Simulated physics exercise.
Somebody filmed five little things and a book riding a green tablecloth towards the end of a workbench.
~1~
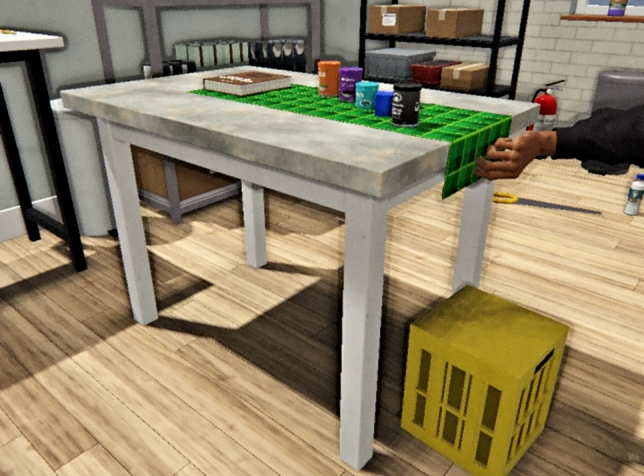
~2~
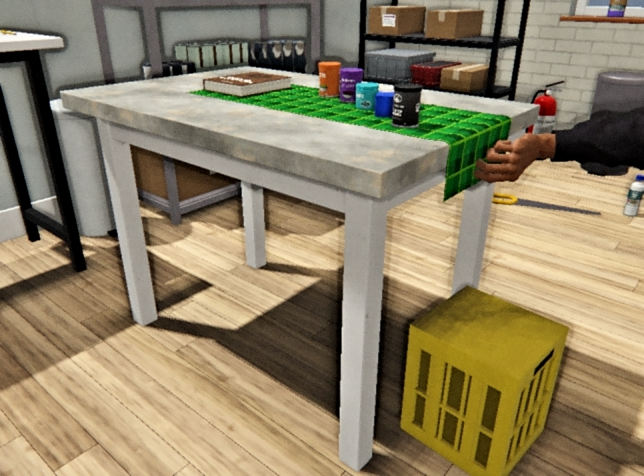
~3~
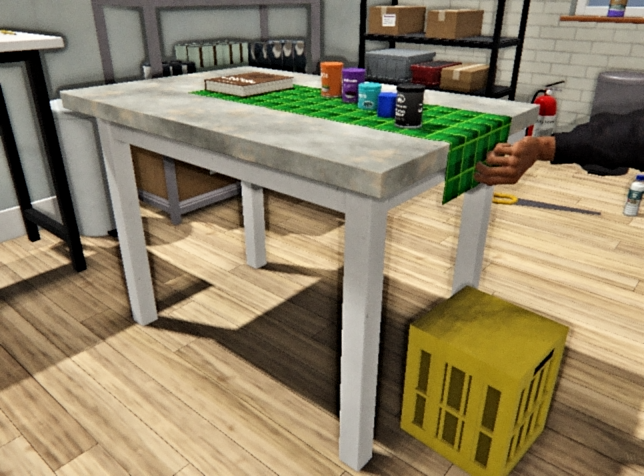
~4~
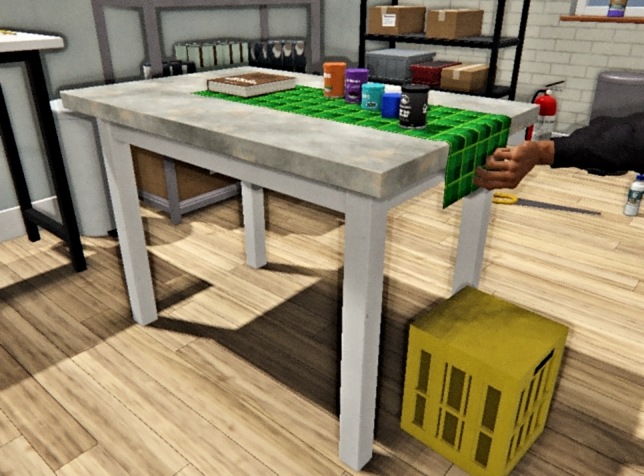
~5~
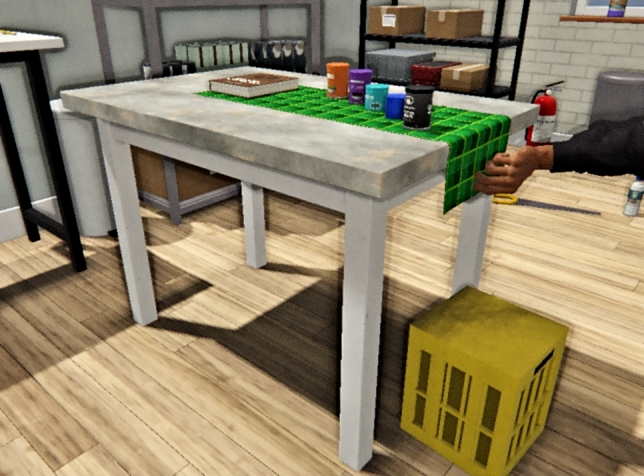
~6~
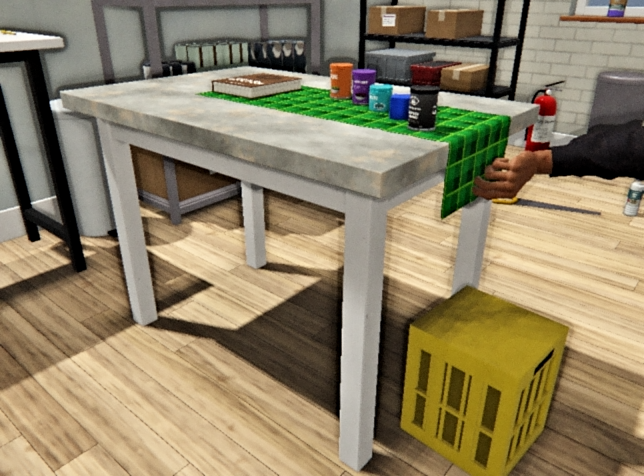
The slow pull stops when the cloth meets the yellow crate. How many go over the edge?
The answer is three.
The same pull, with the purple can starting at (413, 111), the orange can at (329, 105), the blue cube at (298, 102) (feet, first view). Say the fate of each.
The purple can drops off, the orange can stays on, the blue cube survives.
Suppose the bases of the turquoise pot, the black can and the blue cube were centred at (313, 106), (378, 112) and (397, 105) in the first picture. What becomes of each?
The turquoise pot keeps its place on top; the black can goes over; the blue cube tumbles off.
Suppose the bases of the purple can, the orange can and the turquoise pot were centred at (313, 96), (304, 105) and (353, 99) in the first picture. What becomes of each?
The purple can survives, the orange can keeps its place on top, the turquoise pot keeps its place on top.
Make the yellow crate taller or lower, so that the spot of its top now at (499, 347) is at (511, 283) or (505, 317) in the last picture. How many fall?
Over the edge go 1 and 2.
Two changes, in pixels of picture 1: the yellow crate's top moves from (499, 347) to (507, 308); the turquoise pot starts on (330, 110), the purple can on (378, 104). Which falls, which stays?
The turquoise pot remains up; the purple can survives.
Soon after, hem near (466, 281); black can and blue cube gone.
Then, hem on the crate; black can, blue cube and turquoise pot gone.
At rest, hem on the crate; black can, blue cube and turquoise pot gone. Over the edge go three.
